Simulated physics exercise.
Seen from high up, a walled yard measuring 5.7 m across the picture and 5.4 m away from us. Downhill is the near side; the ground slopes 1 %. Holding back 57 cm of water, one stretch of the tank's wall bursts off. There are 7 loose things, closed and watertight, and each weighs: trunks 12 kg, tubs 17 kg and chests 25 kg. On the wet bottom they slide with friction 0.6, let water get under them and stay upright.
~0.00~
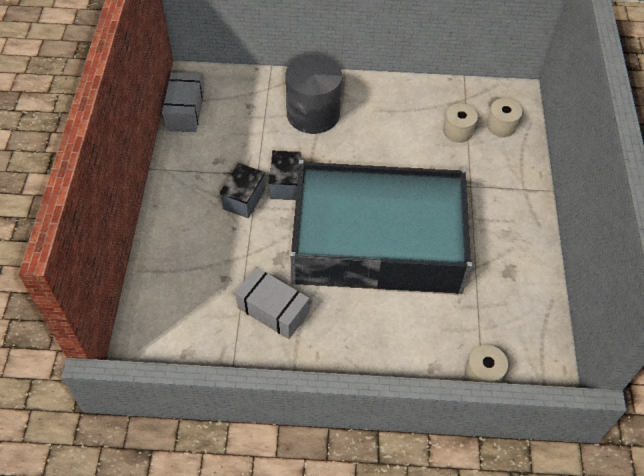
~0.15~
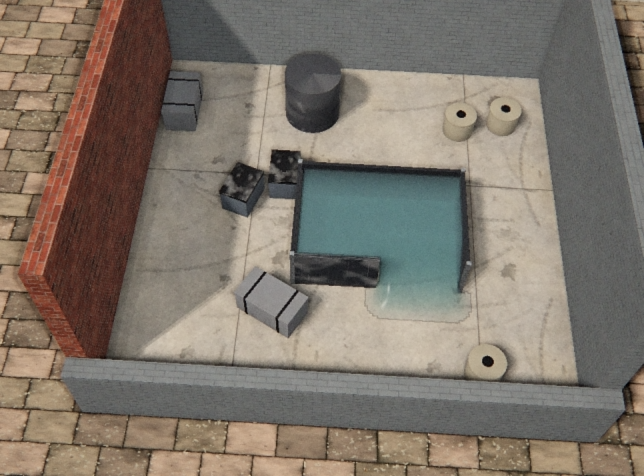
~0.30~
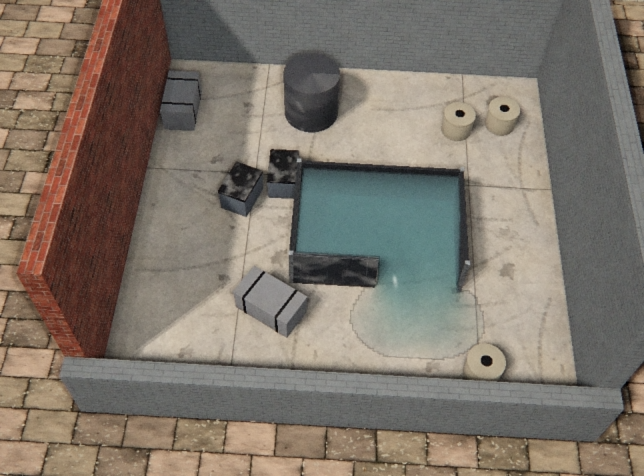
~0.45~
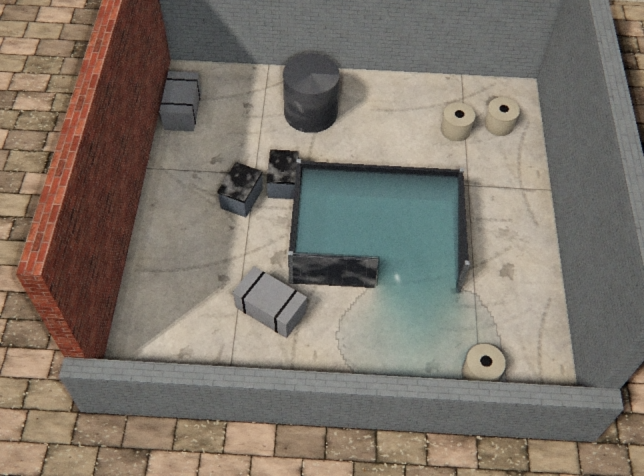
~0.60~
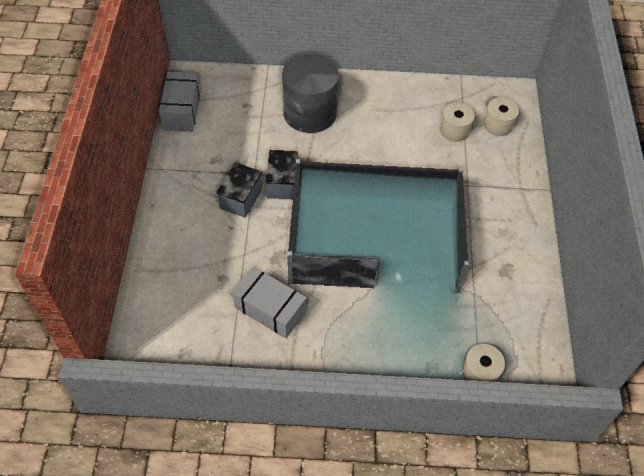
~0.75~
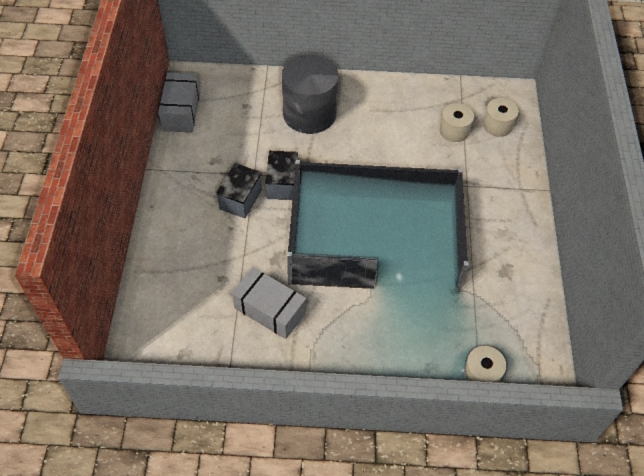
A walled yard with a pale, stained concrete floor, one brick-red wall and grey others, is seen from high above, with paving outside. A dark-walled tank of teal water stands near the middle, with grey and dark boxes and a dark cylinder around its left side and cream tubs to the right. Part of the tank's near wall goes, and water spreads toward the near wall and around the nearest tub, while the objects stay essentially still.
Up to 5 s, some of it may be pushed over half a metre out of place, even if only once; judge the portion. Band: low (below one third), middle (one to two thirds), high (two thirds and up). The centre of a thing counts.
Low.
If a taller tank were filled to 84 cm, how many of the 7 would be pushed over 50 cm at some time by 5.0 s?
That would give 4.
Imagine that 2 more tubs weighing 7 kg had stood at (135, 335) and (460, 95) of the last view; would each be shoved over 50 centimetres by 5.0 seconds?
Outcome: Breaks the threshold first, stays within second.
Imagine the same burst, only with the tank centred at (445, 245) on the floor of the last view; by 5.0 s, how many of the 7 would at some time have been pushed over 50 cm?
Then 2 of them would.
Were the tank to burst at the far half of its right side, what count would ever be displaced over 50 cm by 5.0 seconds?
Count: 2.
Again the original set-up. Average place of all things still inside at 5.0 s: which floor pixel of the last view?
I'd say about (341, 169) in the last view.
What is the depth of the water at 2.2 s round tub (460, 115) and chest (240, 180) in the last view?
Around 0 cm and 0 cm.
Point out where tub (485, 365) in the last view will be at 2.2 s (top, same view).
Near (536, 305).
After 1.1 s 0 of 7 are over 50 cm from their spots; 0 afloat.
After 2.2 s 1 of 7 are over 50 cm from their spots; 1 afloat.
After 3.5 s 2 of 7 are over 50 cm from their spots; 0 afloat.
After 5.0 s 2 of 7 are over 50 cm from their spots, and 2 have been at some point; 0 afloat.
